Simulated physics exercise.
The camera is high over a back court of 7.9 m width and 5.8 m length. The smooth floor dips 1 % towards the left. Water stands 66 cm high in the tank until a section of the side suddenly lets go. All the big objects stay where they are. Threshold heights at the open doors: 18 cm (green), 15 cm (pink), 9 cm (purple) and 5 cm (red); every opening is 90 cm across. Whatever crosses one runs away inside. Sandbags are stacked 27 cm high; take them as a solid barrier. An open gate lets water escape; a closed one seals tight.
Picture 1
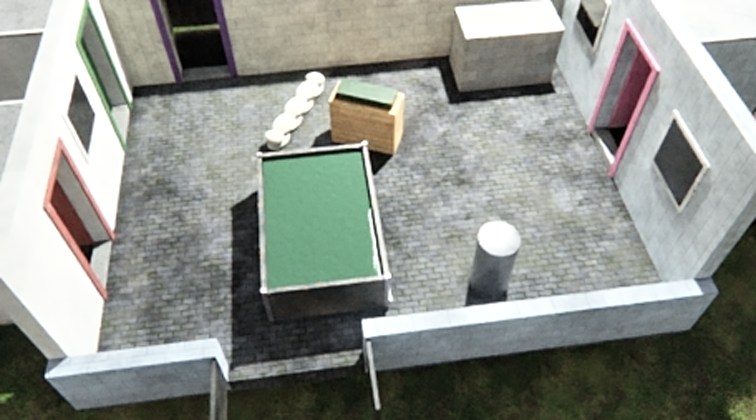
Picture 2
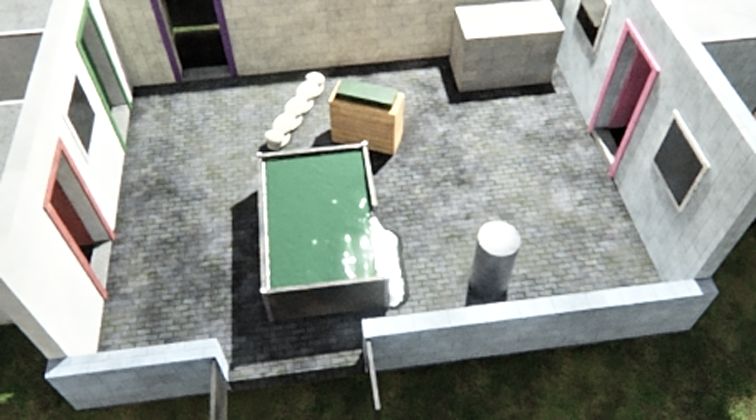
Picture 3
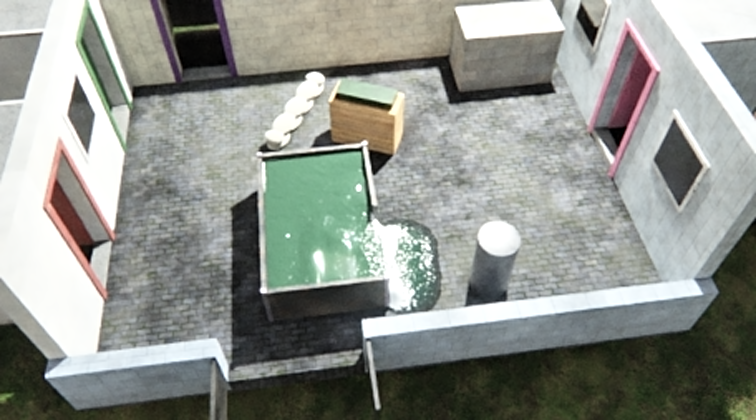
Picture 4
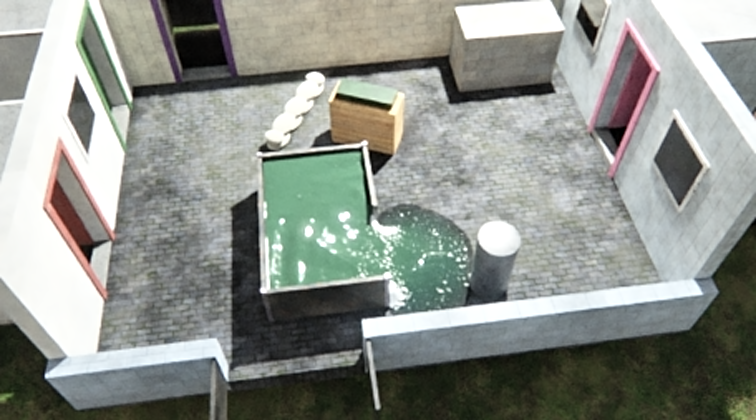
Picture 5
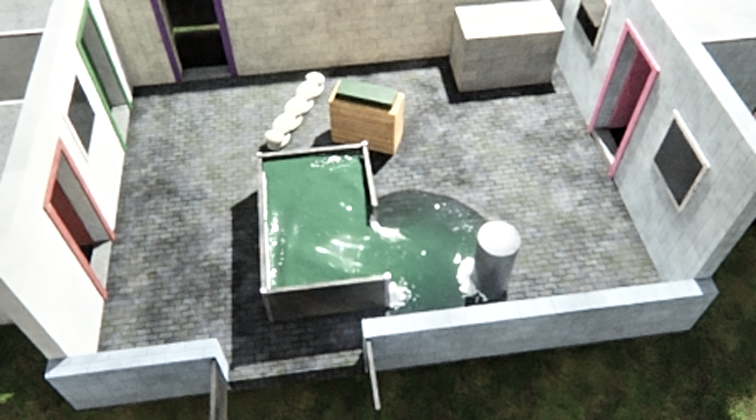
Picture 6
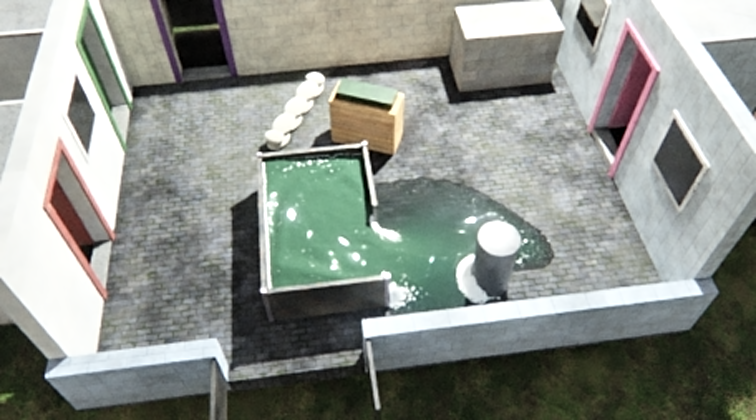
In a walled, paved courtyard seen from above, a rectangular tank of green water stands still near a pale cylinder. Water bursts out through the tank's right side, foaming onto the paving. The green pool widens rightward, reaches the cylinder, then flows around it and spreads beyond toward the right wall.
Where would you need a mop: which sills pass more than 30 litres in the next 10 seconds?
The water let in: At the green door it keeps below the limit; at the pink door it does not reach the limit; at the purple door it does not reach the limit; at the red door it does not reach the limit.
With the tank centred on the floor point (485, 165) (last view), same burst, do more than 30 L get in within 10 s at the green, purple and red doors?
Then: Green below, purple below, red over.
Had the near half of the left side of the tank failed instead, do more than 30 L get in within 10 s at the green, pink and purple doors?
Against that limit: Green under, pink below, purple over.
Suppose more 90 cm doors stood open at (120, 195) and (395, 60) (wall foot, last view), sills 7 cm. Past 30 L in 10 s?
In that order: Below, under.
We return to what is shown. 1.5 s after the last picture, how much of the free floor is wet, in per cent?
Some 30 per cent of it.
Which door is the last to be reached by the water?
It is the green one.
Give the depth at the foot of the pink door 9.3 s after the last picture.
Roughly 6.5 cm deep.
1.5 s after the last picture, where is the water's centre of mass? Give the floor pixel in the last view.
Near (413, 247).
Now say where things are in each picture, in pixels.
The first frame shows the tank at (319, 215) is whole and still, 66 cm deep.
In the second frame, the front is at (388, 233), 0.6 m from the gap at (379, 259); 0.3 m2 of floor is under water; 66 cm left at the back of the tank.
In the third frame, the front is at (424, 232), 0.9 m from the gap at (379, 260); 1.0 m2 of floor is under water; 66 cm left at the back of the tank.
In the fourth frame, water pours out at (379, 261) and has run 1.4 m, to (461, 237); typically 8 cm deep outside, 65 cm at the tank's back.
In the fifth frame, water pours out at (379, 262) and has run 1.9 m, to a hidden place; typically 6 cm deep outside, 59 cm at the tank's back.
In the sixth frame, water pours out at (379, 261) and has run 2.5 m, to (547, 251); typically 5 cm deep outside, 55 cm at the tank's back.
Then, 0.7 s after the last picture water covers 25 % of the floor and is deepest (43 cm) near (470, 320); green door not reached, pink door not reached, purple door not reached, red door not reached.
Then, 1.5 s after the last picture water covers 30 % of the floor and is deepest (34 cm) near (462, 286); green door not reached, pink door 20 cm at the sill, 1 L in, purple door not reached, red door not reached.
Then, 2.8 s after the last picture water covers 40 % of the floor and is deepest (22 cm) near (462, 286); green door not reached, pink door 14 cm at the sill, 9 L in, purple door not reached, red door not reached.
Then, 5.3 s after the last picture water covers 60 % of the floor and is deepest (18 cm) near (545, 53); green door not reached, pink door 8 cm at the sill, 10 L in, purple door not reached, red door 3 cm at the sill, 0 L in.
Then, 9.3 s after the last picture water covers 85 % of the floor and is deepest (14 cm) near (323, 94); green door 7 cm at the sill, 0 L in, pink door 6 cm at the sill, 10 L in, purple door 2 cm at the sill, 0 L in, red door 3 cm at the sill, 0 L in.
